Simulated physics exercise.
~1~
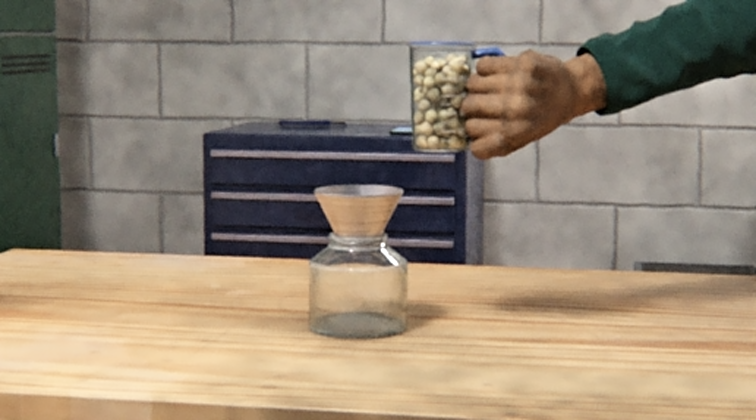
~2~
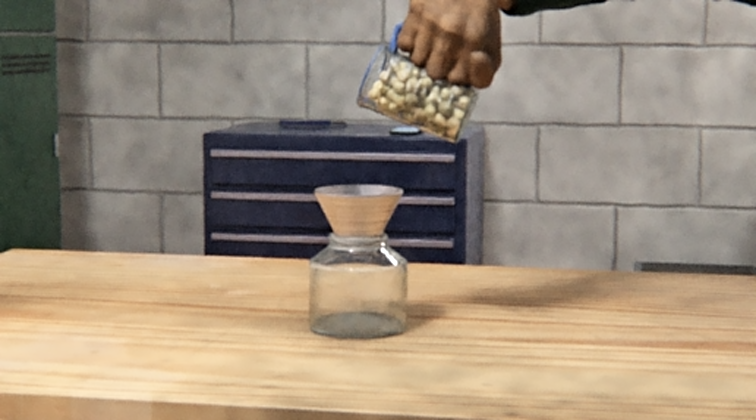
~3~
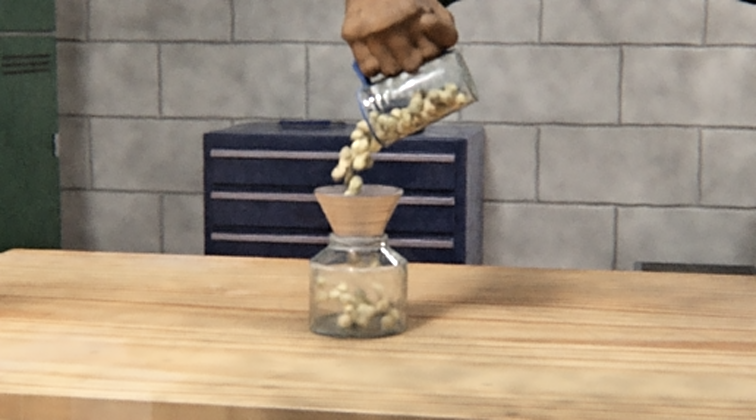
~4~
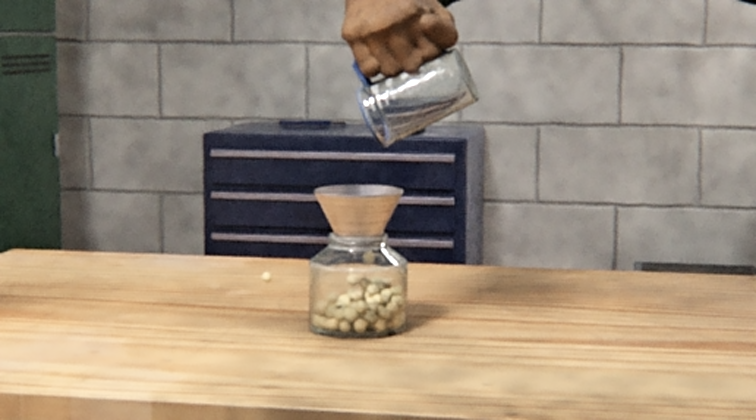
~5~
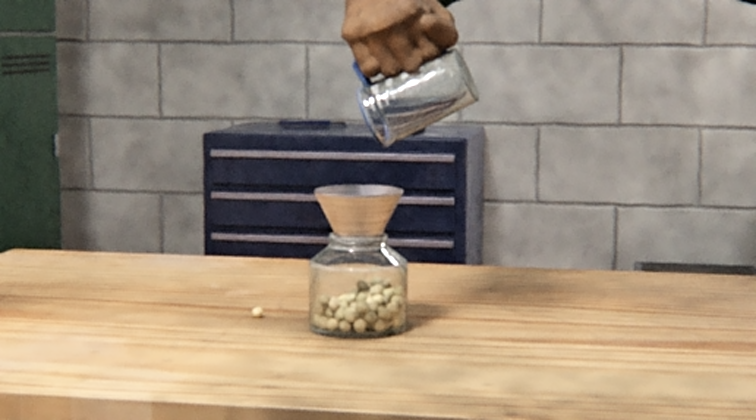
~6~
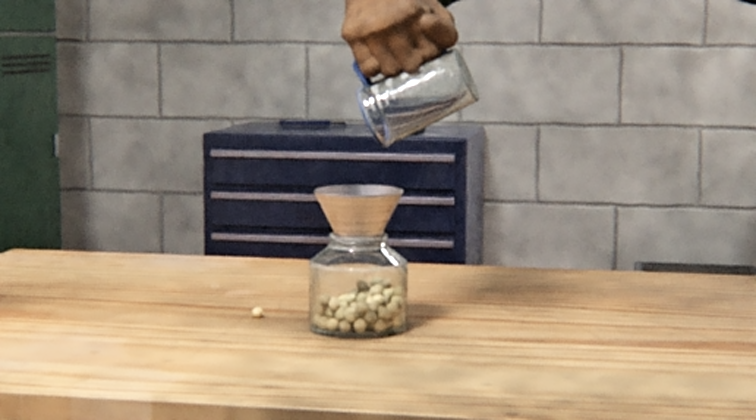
A hand in a green sleeve carried a clear cup of pale, round nuts left over a glass jar with a funnel and tipped it, pouring them in until the cup was empty, with one nut left lying on the wooden table.
